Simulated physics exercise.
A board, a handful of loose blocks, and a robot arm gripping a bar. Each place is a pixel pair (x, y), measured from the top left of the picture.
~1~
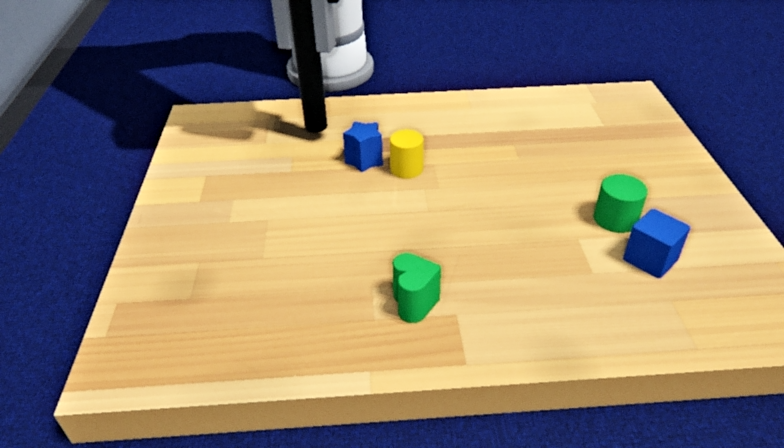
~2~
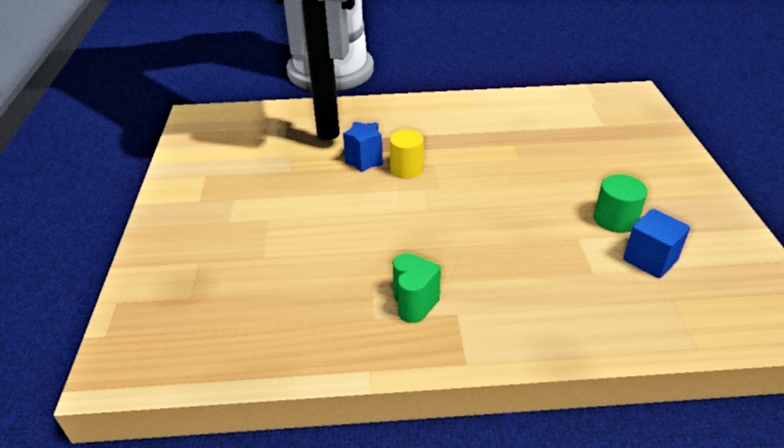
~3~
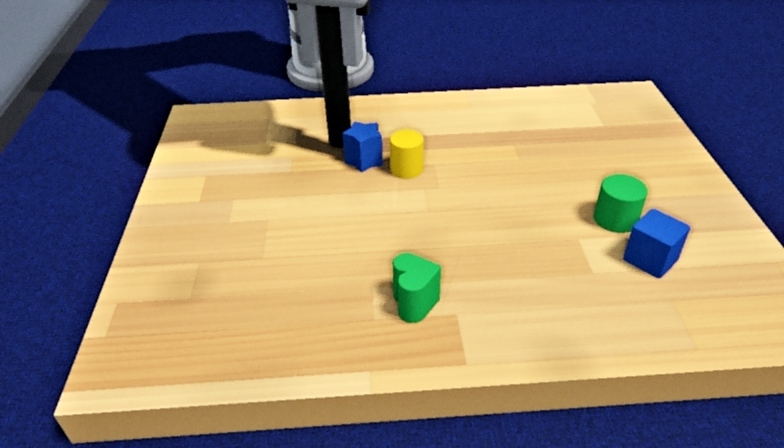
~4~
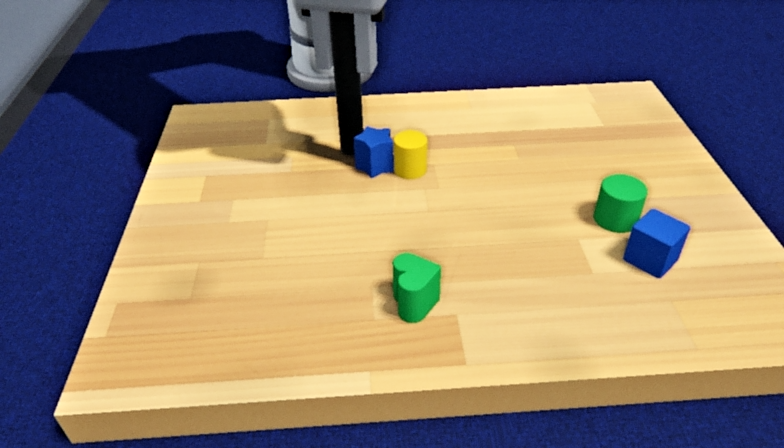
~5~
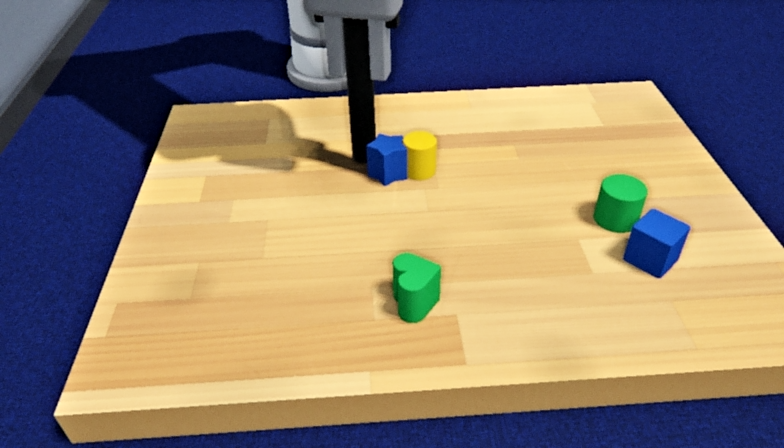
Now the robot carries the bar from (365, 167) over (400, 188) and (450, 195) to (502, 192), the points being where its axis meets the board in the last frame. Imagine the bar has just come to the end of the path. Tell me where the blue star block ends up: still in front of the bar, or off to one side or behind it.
When the path is over, you would find the blue star block still in front of the bar.
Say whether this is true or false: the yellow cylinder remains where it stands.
That is false.
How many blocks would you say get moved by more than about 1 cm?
The number is two.
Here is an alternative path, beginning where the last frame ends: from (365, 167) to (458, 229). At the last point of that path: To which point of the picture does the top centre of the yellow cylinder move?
By then it is at (450, 142).
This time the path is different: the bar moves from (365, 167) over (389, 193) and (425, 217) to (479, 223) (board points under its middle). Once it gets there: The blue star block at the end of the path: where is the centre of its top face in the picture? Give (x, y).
Put as a pixel place, it's (425, 161).
What follows on the original path. One third of the way, bar (401, 178); blue star block (432, 159), turned 35° anticlockwise; yellow cylinder (452, 142).
Two thirds of the way, bar (452, 185); blue star block (483, 165), turned 20° anticlockwise; yellow cylinder (461, 142).
At the end, bar (503, 182); blue star block (535, 166); yellow cylinder (461, 142).
